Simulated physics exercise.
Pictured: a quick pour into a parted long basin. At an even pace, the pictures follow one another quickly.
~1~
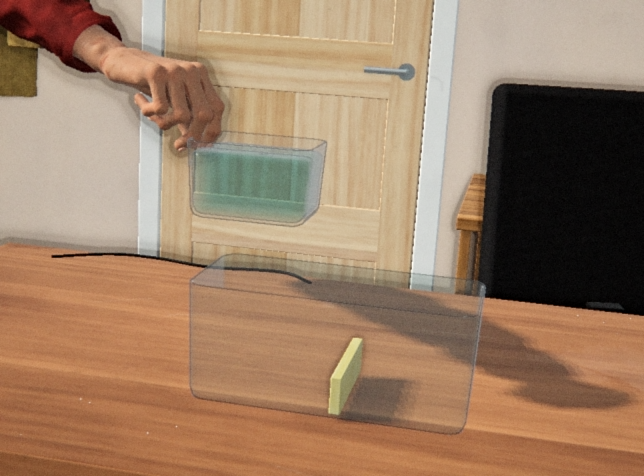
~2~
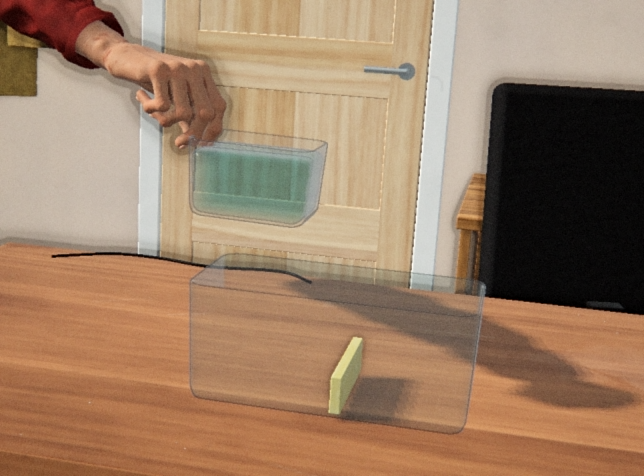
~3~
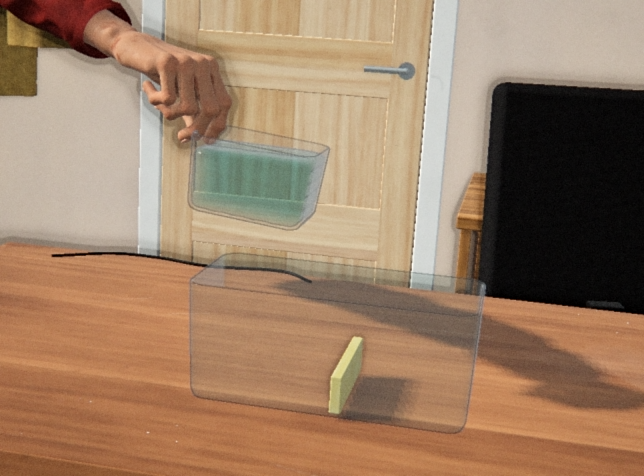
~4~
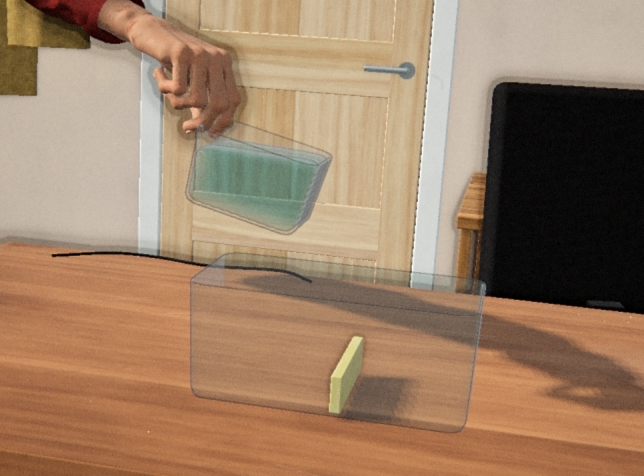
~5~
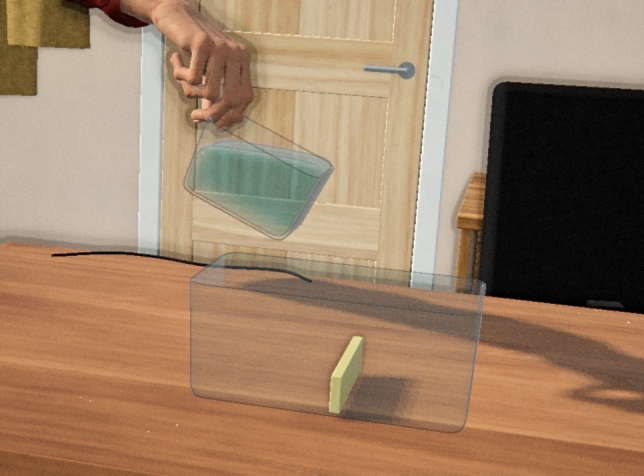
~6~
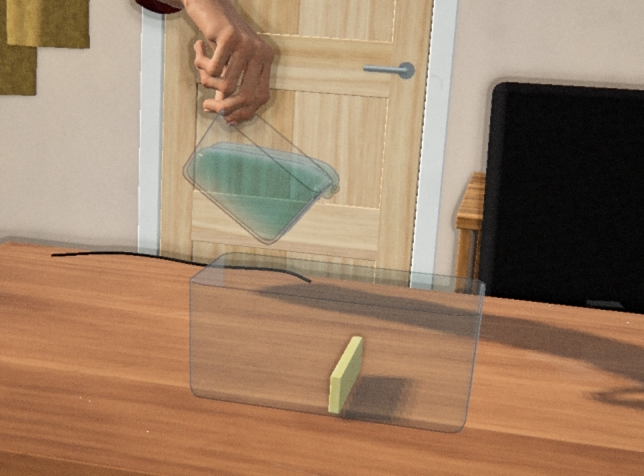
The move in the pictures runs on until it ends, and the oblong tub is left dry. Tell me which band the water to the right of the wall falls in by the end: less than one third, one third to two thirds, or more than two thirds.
Most likely the amount right of the wall will lie in the middle range, one third to two thirds.
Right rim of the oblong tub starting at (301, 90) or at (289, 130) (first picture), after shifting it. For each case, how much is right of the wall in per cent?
About 50 per cent, then about 30 per cent.
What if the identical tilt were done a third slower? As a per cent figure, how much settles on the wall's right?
Somewhere near 70 percent.
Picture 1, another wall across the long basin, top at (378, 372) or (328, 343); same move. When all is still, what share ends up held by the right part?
First try close to 30 percent, second try close to 75 percent.
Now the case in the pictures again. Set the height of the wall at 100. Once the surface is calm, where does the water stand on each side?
I'd put the left at about 40 and the right at about 60.
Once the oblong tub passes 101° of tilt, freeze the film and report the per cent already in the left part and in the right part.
Split is about 10 % to the left and 40 % to the right.
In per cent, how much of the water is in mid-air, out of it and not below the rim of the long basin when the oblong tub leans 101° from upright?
Something like 25 per cent of it.
A moment on, the tilt is 101° and 20 per cent is still to pour, 11 is left of the wall and 42 right of it.
Next, the tilt is 114° and 2 per cent is still to pour, 35 is left of the wall and 60 right of it.
Then the tilt is 114° and 0 per cent is still to pour, 40 is left of the wall and 58 right of it.
Later the tilt is 114° and 0 per cent is still to pour, 43 is left of the wall and 56 right of it.
In the end 43 per cent lies left of the wall, 56 right of it and 1 outside.
